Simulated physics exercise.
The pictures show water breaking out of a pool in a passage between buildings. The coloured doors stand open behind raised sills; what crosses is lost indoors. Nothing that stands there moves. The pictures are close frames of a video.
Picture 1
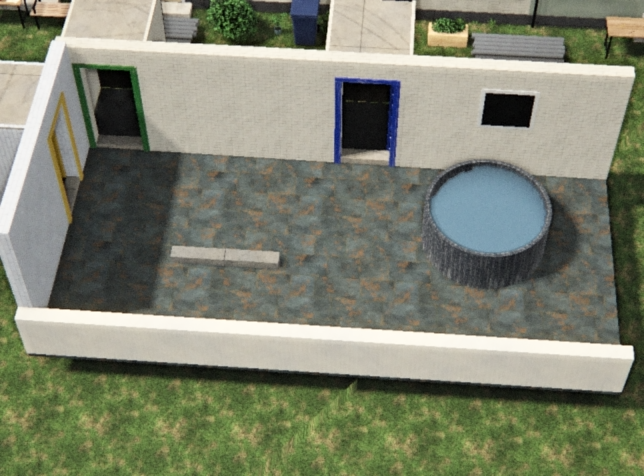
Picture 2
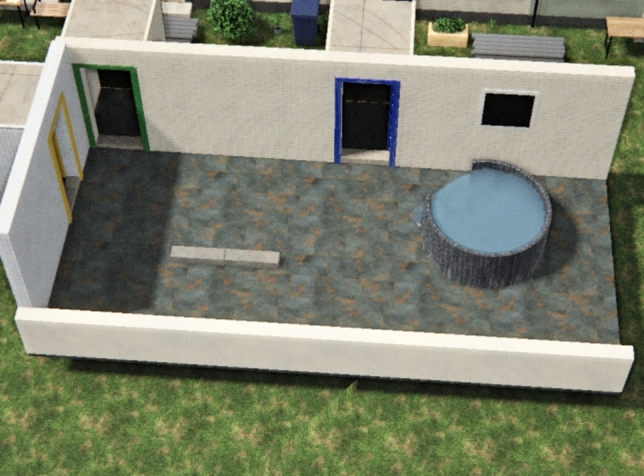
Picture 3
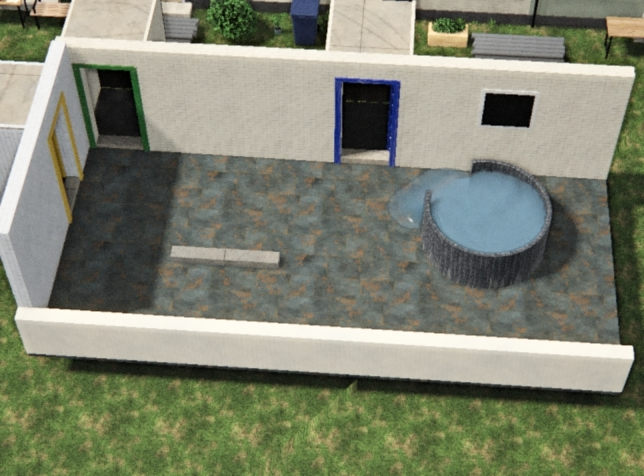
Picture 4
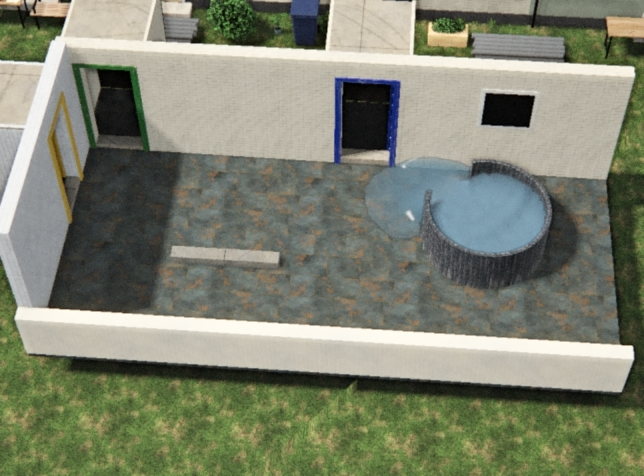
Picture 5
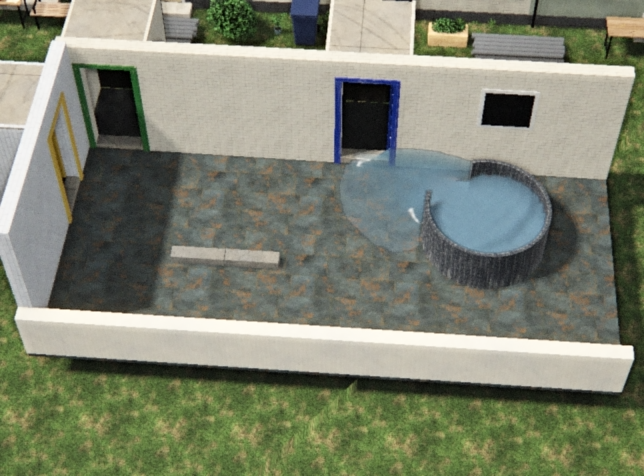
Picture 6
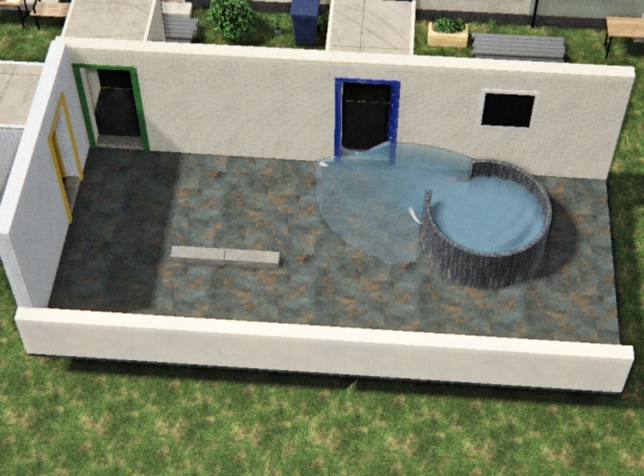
In the video, a round pool stands full and still in a walled, paved yard until a gap opens on its far left side. Water pours out and spreads leftward across the floor, reaching the wall beside the blue doorway.
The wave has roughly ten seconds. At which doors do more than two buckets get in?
One by one: The green door lets in a lot; the blue door lets in a lot; the yellow door lets in a lot.
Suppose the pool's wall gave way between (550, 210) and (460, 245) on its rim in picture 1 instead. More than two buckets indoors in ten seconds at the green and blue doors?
In short: The green one is under; the blue one holds.
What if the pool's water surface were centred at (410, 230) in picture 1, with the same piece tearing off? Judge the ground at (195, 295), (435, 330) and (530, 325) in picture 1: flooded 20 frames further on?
As listed: Clear, clear, free of water.
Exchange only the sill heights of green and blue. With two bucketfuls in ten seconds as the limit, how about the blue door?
One by one: Blue door takes more.
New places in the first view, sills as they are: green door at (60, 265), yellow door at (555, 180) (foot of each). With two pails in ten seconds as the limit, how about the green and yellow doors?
In short: Green floods, yellow is under.
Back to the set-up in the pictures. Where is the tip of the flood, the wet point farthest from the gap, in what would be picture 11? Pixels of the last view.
Around (175, 154).
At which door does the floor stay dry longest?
The one in yellow.
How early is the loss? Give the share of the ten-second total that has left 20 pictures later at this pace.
I make it 50 per cent.
A moment on, water covers 25 % of the floor; the green door not reached, the blue door over two buckets in, the yellow door not reached.
Next, water covers 40 % of the floor; the green door wet at the sill, nothing in, the blue door over two buckets in, the yellow door wet at the sill, nothing in.
Then, water covers 50 % of the floor; the green door under two buckets in, the blue door over two buckets in, the yellow door over two buckets in.
Later, water covers 65 % of the floor; the green door over two buckets in, the blue door far over two buckets in, the yellow door far over two buckets in.
In the end, water covers 90 % of the floor; the green door over two buckets in, the blue door far over two buckets in, the yellow door far over two buckets in.
